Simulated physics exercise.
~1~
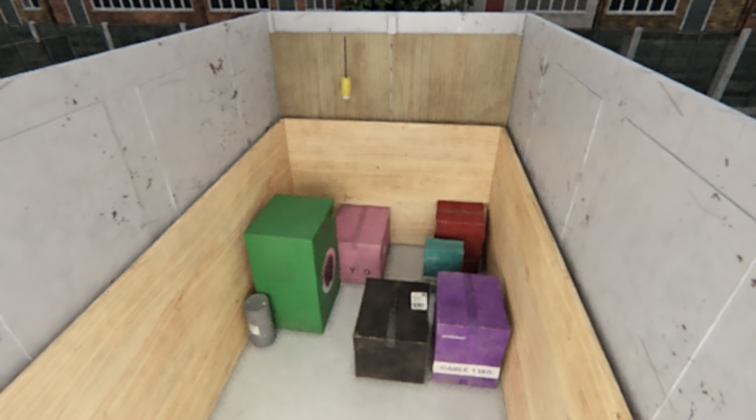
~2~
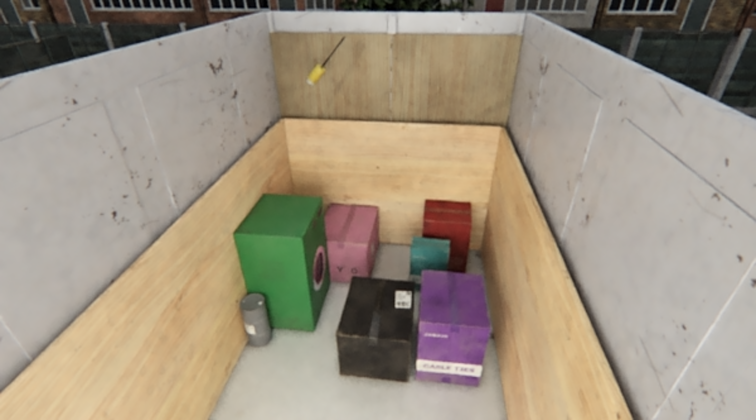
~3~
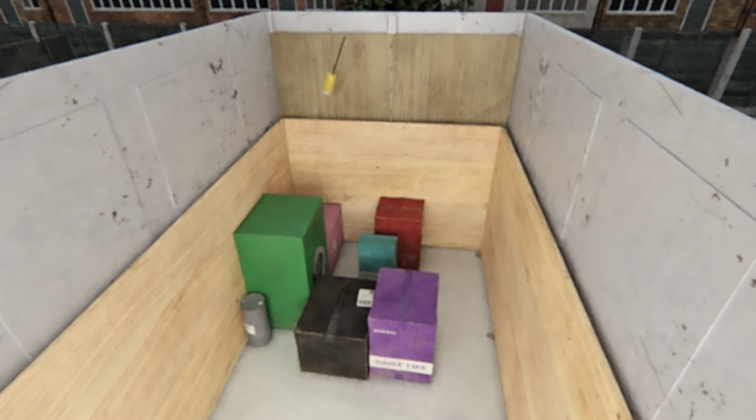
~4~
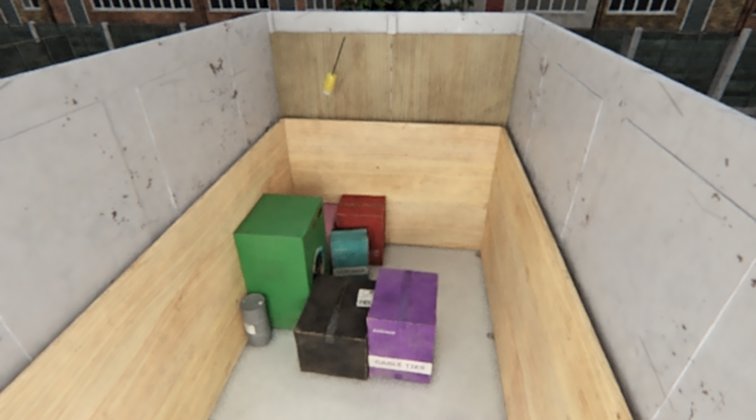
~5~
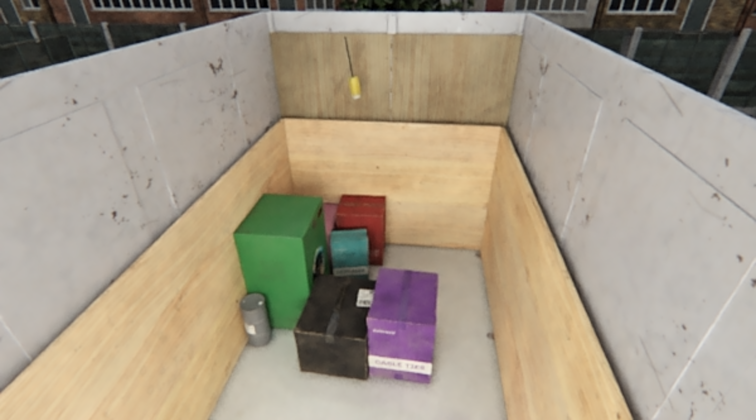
In a van's load bay, five boxes slide left toward a green appliance and settle upright.
